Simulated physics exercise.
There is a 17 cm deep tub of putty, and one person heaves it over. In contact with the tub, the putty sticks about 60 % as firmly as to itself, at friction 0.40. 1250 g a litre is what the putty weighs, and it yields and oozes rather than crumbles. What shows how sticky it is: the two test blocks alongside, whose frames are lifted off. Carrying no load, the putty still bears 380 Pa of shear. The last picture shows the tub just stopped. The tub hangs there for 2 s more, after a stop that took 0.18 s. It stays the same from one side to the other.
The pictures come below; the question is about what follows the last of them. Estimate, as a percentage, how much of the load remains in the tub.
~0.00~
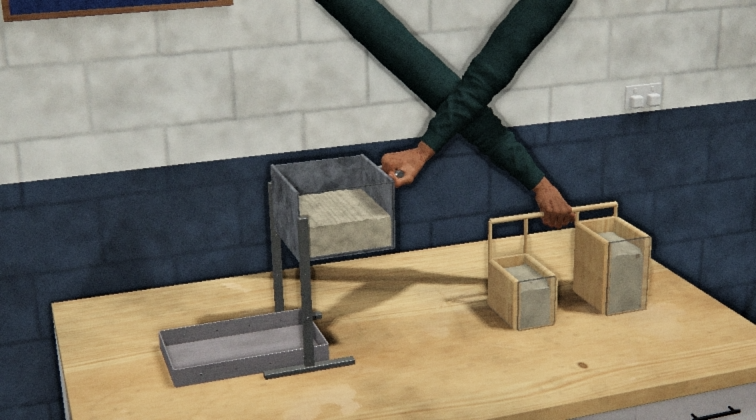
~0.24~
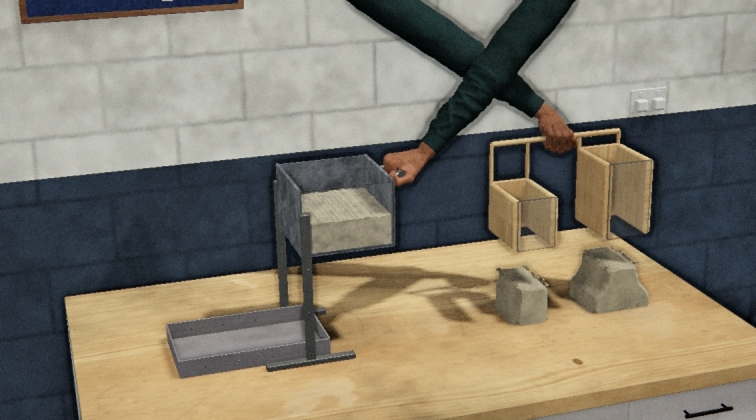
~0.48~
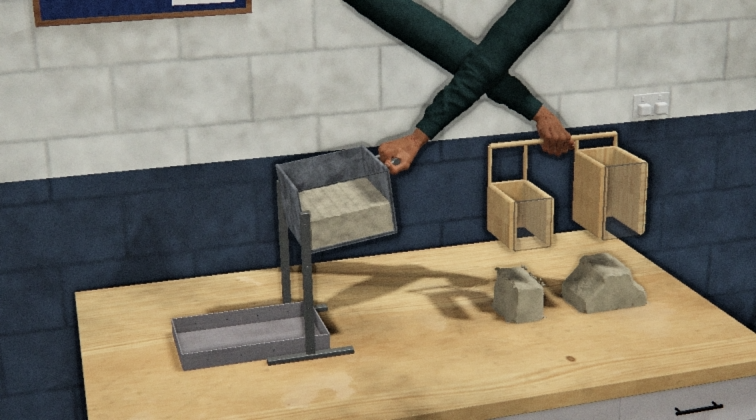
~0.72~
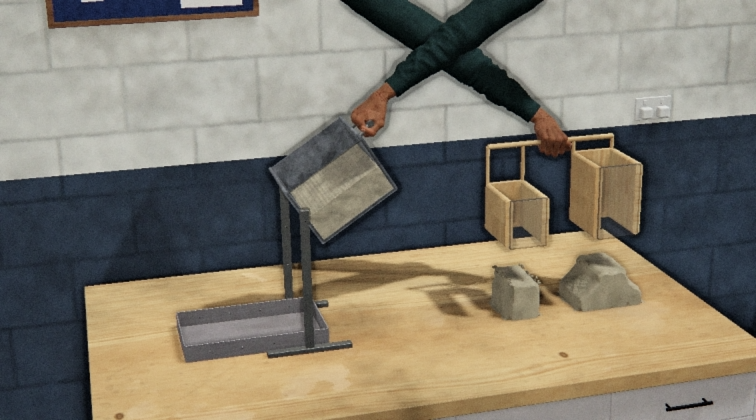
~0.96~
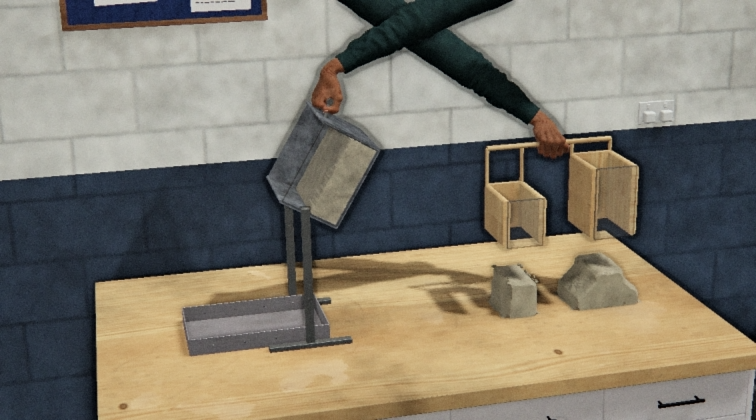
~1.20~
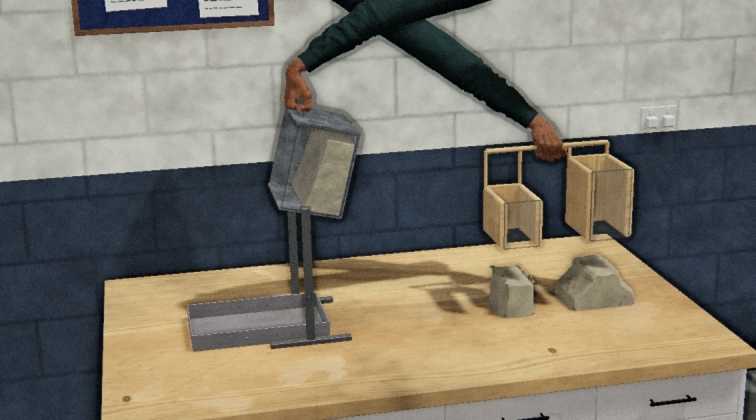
I would say about 100 per cent remains in the tub.
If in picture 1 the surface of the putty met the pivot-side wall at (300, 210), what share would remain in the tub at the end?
Roughly 70 per cent would still be in the tub at the end.
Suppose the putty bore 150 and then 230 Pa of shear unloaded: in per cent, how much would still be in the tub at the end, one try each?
Respectively 70 % and 90 %.
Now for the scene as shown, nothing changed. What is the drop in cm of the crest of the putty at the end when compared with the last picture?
4 cm.
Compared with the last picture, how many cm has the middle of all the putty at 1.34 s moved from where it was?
Some 2 cm.
After 1.34 s, the tub is at 76 degrees and holds 100 %.
After 1.51 s, the tub is at 76 degrees and holds 100 %.
After 1.68 s, the tub is at 76 degrees and holds 100 %.
After 1.85 s, the tub is at 76 degrees and holds 100 %.
After 3.20 s, the tub is at 76 degrees and holds 100 %.
